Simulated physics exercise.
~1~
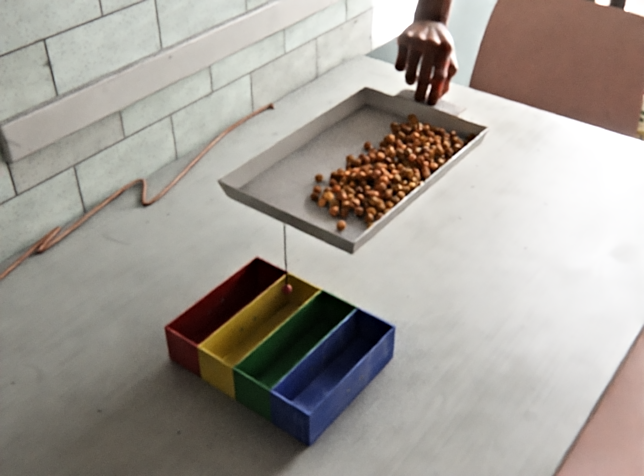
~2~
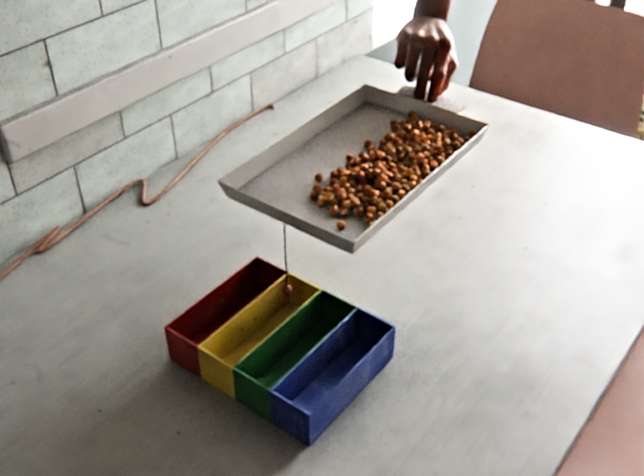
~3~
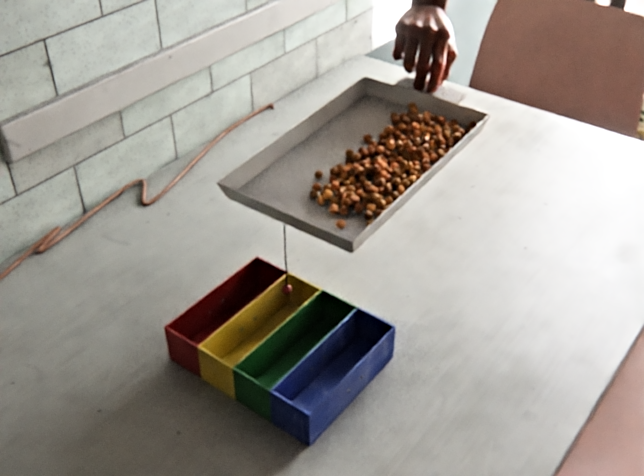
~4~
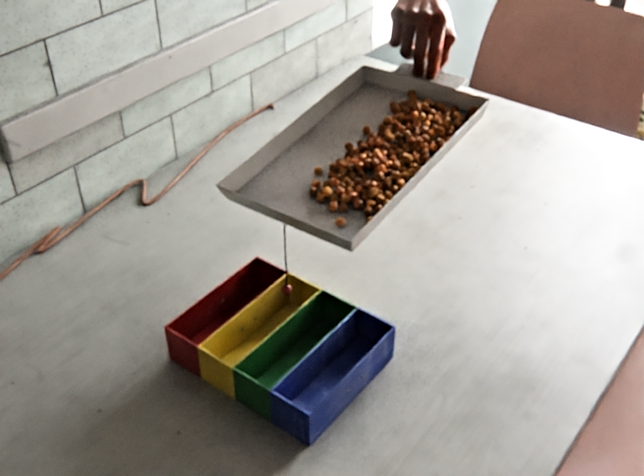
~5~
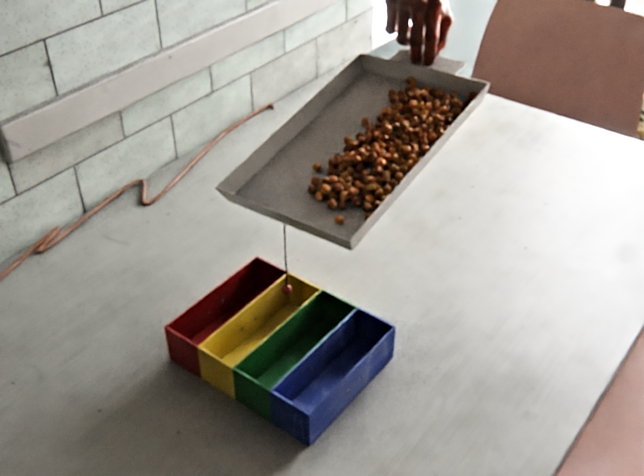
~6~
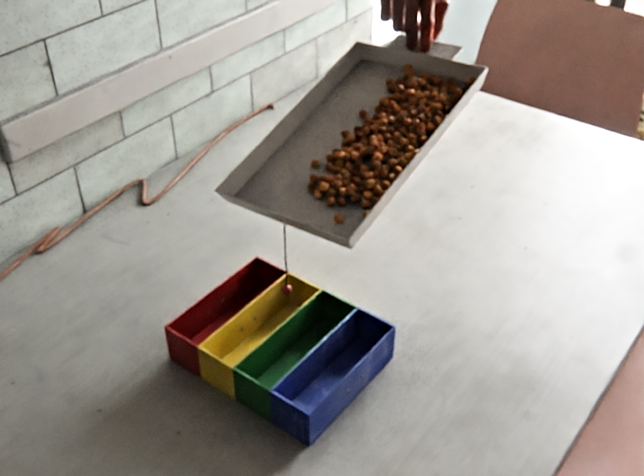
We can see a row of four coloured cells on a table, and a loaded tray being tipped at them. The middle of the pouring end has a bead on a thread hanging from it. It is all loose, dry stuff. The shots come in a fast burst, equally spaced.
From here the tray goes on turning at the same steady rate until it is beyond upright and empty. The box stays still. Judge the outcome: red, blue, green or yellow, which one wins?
The red compartment wins.
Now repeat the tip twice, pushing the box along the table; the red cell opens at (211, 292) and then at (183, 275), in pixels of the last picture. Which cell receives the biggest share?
Placing A: The red one / placing B: That yellow cell.
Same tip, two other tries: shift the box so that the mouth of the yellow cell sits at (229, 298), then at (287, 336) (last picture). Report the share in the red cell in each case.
About 40 per cent first, then about 20 per cent.
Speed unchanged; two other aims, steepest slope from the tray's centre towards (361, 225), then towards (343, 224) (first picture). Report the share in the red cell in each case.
Roughly 0 % in the first case and 0 % in the second.
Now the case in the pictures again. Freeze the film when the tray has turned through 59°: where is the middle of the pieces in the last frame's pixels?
Close to (272, 184).
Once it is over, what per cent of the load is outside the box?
40 per cent.
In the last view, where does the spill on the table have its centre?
Near (181, 306).
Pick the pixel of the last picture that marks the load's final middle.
The centre comes to rest close to (214, 327).
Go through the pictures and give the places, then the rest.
In the first frame, corners of the pouring end at (226, 180) and (353, 237), level; middle of the load at (392, 169), roasted chickpeas; bead on its thread at (287, 289); red cell at (183, 349); yellow cell at (217, 370); green cell at (253, 392); blue cell at (290, 415).
In the second frame, corners of the pouring end at (225, 180) and (352, 237), level; middle of the load at (392, 167).
In the third frame, corners of the pouring end at (225, 181) and (351, 236), tipped barely, lowest at the left corner; middle of the load at (392, 161).
In the fourth frame, corners of the pouring end at (224, 183) and (350, 235), tipped a little, lowest at the left corner; middle of the load at (391, 153).
In the fifth frame, corners of the pouring end at (223, 185) and (348, 234), tipped a little, lowest at the left corner; middle of the load at (390, 145).
In the sixth frame, corners of the pouring end at (222, 188) and (346, 234), tipped clearly, lowest at the left corner; middle of the load at (388, 138); red cell at (183, 349); yellow cell at (217, 370); green cell at (253, 392); blue cell at (290, 415).
Soon after the last picture, tray tipped steeply; nearly all on the tray; a small part falling or outside the box.
A little later, tray tipped right over; about two thirds on the tray; a small part in the red cell; a stray few in the yellow cell; about a quarter falling or outside the box.
Later still, tray tipped past a quarter turn; about a third in the red cell; a small part in the yellow cell; a stray few in the green cell; about a third falling or outside the box.
At rest, tray tipped past a quarter turn; about a third in the red cell; a small part in the yellow cell; a stray few in the green cell; none in the blue cell; about a third outside the box.
